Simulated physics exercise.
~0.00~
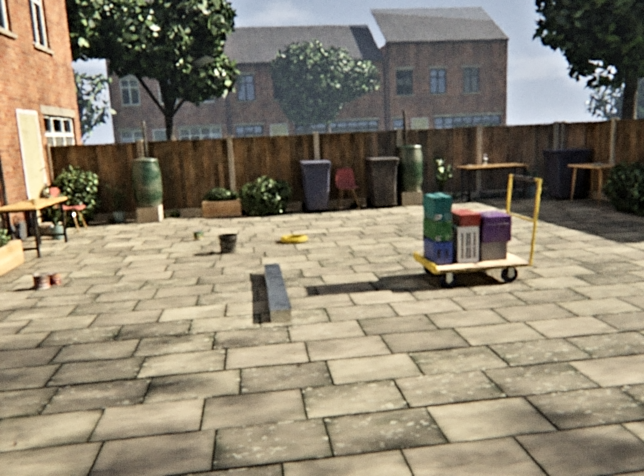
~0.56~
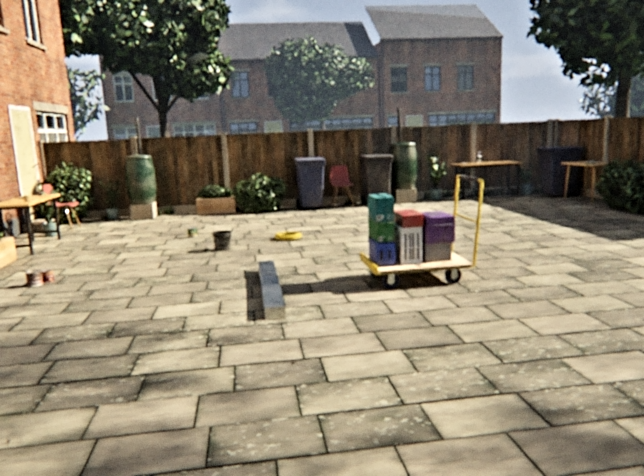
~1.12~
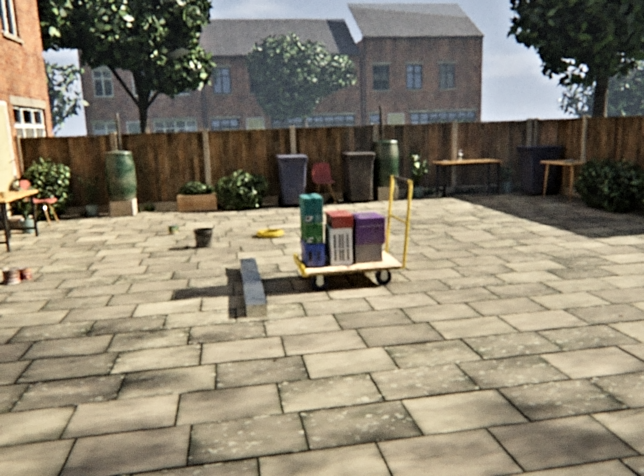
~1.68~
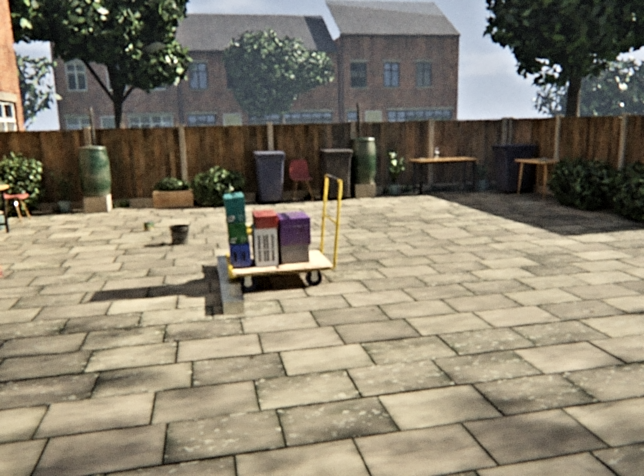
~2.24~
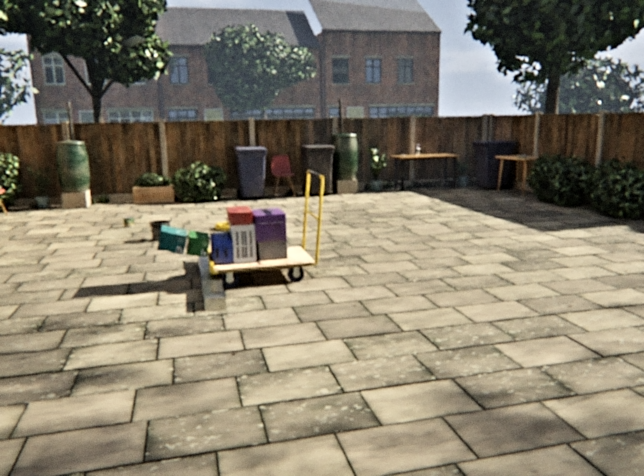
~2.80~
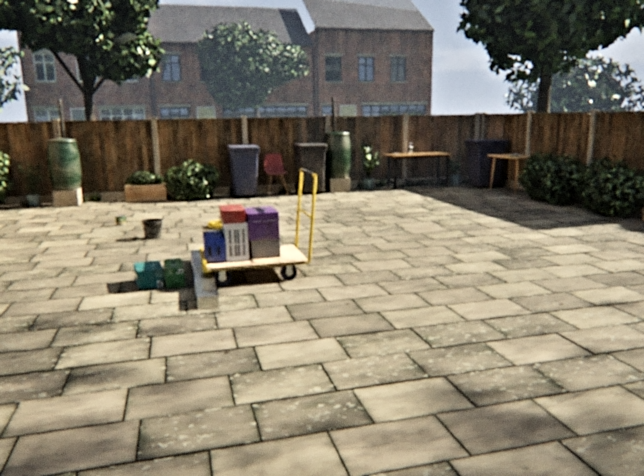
We see a flatbed trolley loaded with colourful boxes roll left across a paved yard until it stops at a low step. The teal and green boxes at its front topple over the edge and end up on the paving beyond the step, while the red, white and purple ones stay aboard.
